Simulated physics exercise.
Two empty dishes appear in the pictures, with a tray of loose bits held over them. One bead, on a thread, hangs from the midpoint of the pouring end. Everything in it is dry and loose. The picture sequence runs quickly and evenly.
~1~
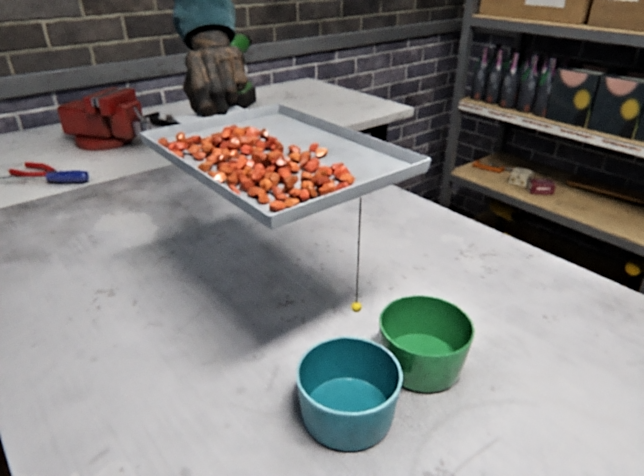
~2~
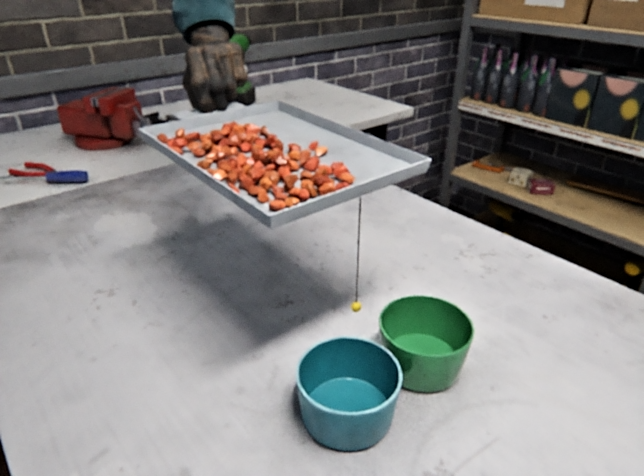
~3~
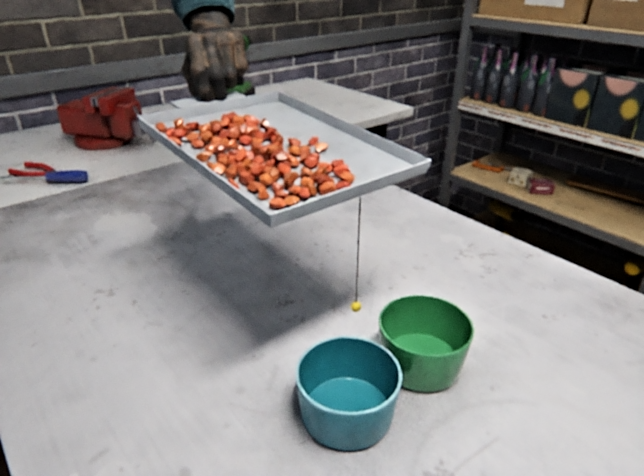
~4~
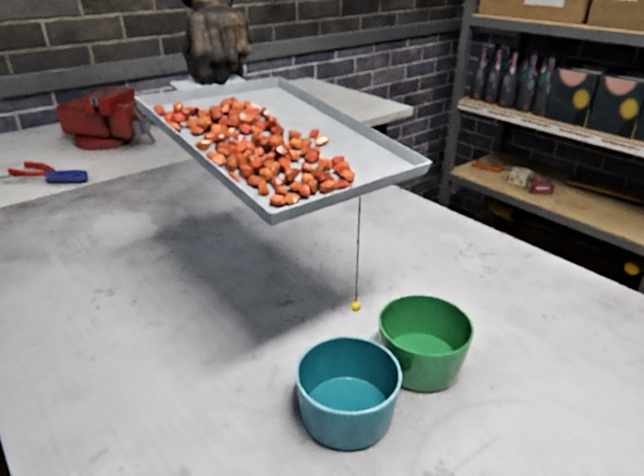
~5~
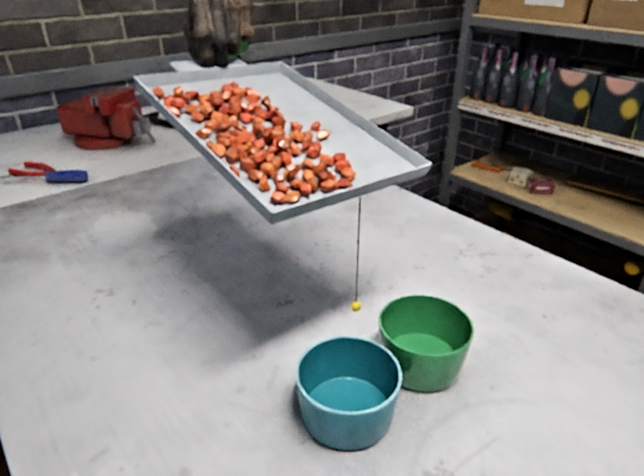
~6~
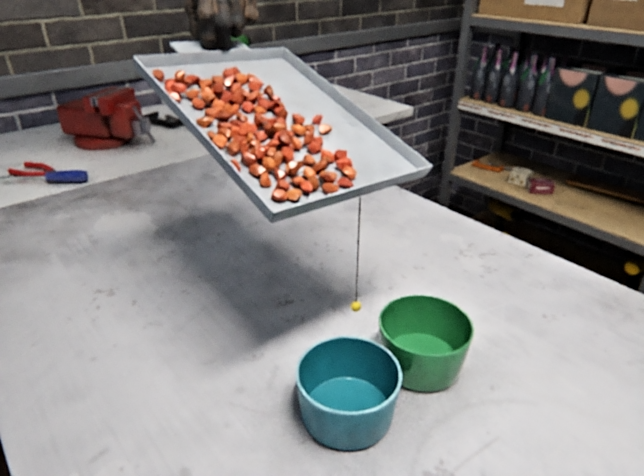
In a brick-walled workshop, a gloved hand at the far end of a gray tray of reddish bits lifted that end, steepening the tray above a blue bowl and a green one.
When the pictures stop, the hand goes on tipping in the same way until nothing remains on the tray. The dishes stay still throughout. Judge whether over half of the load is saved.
Well, most of the load lands in the dishes, as it turns out.
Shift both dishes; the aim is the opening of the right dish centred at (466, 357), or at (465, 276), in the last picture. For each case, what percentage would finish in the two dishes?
It would be near 20 per cent first and near 50 per cent second.
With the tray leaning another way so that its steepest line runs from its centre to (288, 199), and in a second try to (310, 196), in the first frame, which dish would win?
On the first try it's the left-side dish, on the second the left-side dish.
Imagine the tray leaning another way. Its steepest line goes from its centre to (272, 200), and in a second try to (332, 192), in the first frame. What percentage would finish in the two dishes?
Roughly 30 per cent, and 80 per cent.
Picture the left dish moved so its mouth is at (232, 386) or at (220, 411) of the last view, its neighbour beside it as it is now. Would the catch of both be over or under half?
Well, it comes to a lesser portion at first and a lesser portion after that.
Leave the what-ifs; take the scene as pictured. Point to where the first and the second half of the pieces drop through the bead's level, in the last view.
I'd put it at roughly (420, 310), and after that at roughly (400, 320).
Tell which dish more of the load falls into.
The right-positioned one, it's fuller.
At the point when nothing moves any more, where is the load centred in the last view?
Around (415, 361), give or take.
Just after the last frame, tray tipped steeply; almost all on the tray; about a tenth in the air.
A moment on, tray tipped right over; roughly a quarter on the tray; about a tenth in the left dish; roughly a third in the right dish; about a tenth outside both; roughly a quarter in the air.
Further on, tray tipped past a quarter turn; roughly a quarter in the left dish; roughly half in the right dish; roughly a quarter outside both.
When it is over, tray tipped past a quarter turn; roughly a quarter in the left dish; roughly half in the right dish; roughly a quarter outside both.
